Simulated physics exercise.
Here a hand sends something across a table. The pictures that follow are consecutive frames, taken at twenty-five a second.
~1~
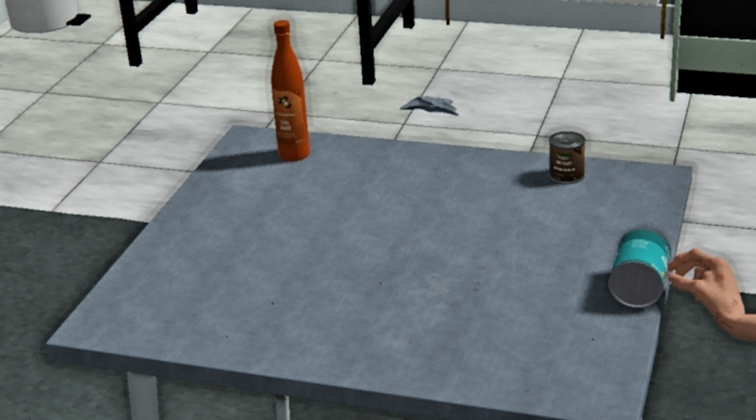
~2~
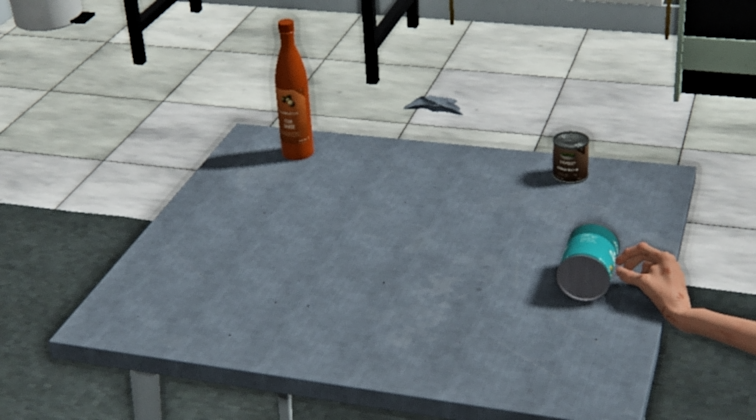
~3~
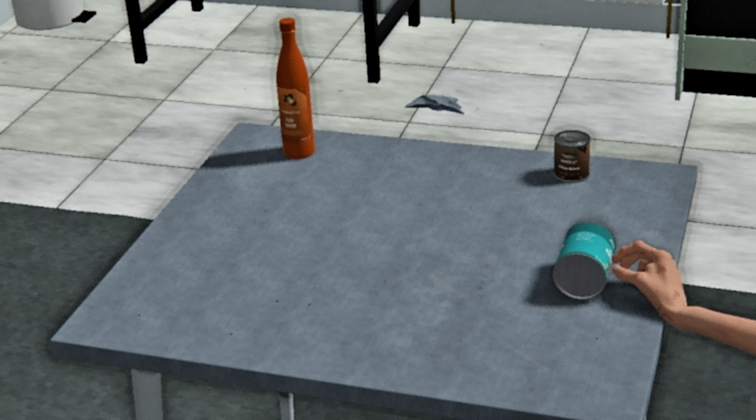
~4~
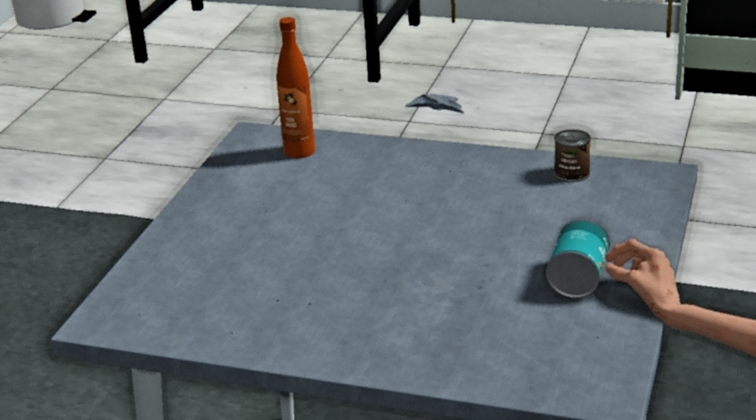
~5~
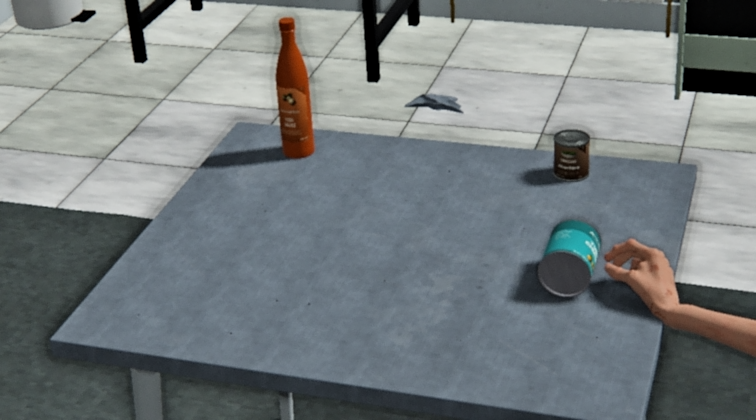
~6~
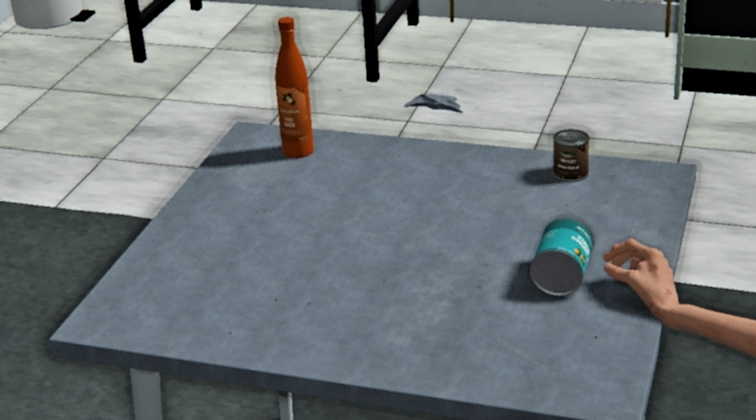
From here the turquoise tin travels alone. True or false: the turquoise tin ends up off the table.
False.
Then, 0.20 s after the last picture, turquoise tin rolled about its own width near (533, 253).
Then, 0.40 s after the last picture, turquoise tin rolled about its own width near (515, 251).
At rest, moved from the start, turquoise tin. Seen from the same camera at the end, turquoise tin near (507, 250).
